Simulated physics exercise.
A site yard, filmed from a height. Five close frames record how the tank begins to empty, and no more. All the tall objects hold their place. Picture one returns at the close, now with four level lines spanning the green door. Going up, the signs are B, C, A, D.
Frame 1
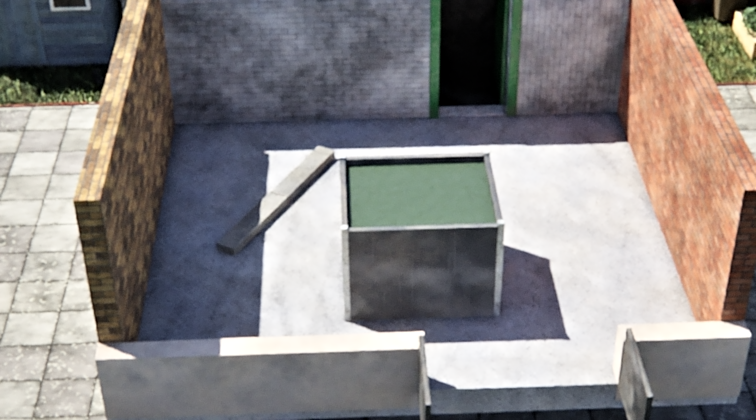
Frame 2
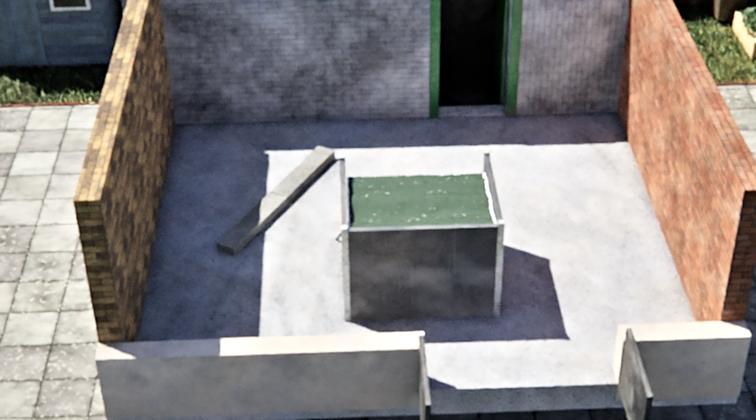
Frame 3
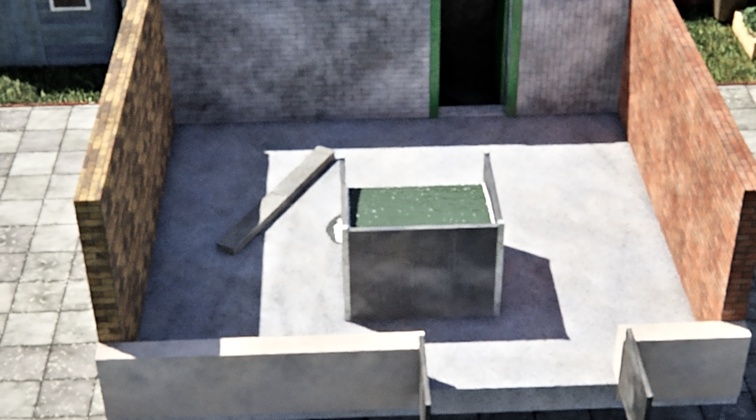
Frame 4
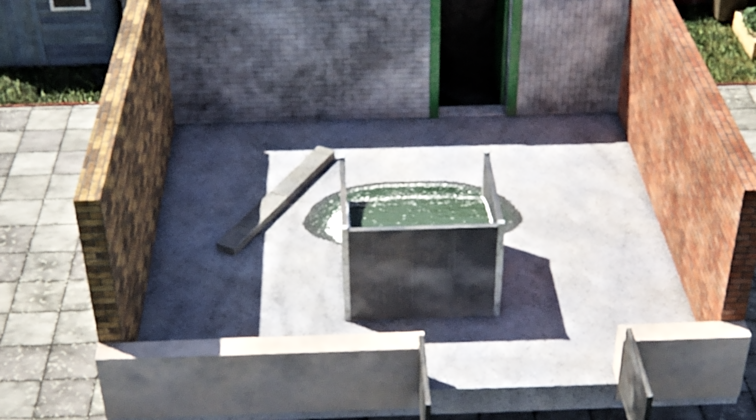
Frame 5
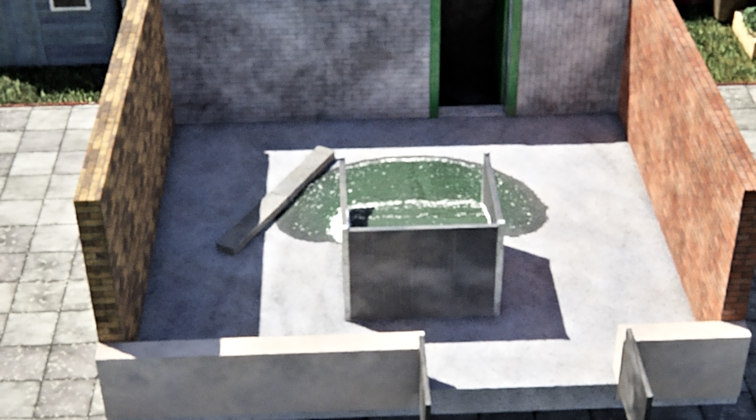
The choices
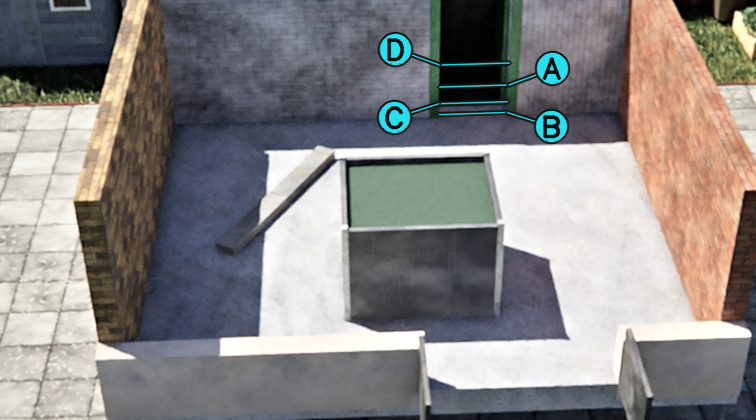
In the video, a tank of green water stands in a walled yard near a slanting plank; its back side disappears, the water level inside drops, and water spreads across the pale ground behind and to both sides.
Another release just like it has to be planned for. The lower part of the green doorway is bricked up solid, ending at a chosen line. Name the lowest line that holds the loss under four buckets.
A will do.
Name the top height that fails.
It is C.
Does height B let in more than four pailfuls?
Yes.
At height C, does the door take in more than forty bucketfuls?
No.
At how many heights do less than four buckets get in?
Two.
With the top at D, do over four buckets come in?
No, that is safe.
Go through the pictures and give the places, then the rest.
The first picture shows water in the tank at rest, its middle at (419, 196); foot of the green doorway at (472, 116); open gate at (521, 324).
In the second picture, water covers 2 % of the ground, its front hidden from here.
In the third picture, water covers 4 % of the ground, its front hidden from here.
In the fourth picture, water covers 9 % of the ground, its front hidden from here.
In the fifth picture, 16 % of the ground under water, visible out to (525, 194).
In cyan, A at (473, 86); B at (472, 113); C at (473, 102); D at (474, 64); from the bottom up B, C, A, D.
With A, a splash gets over, under a bucket.
With B, dozens of bucketfuls pour in.
With C, about 13 bucketfuls get in.
With D, nothing gets over.
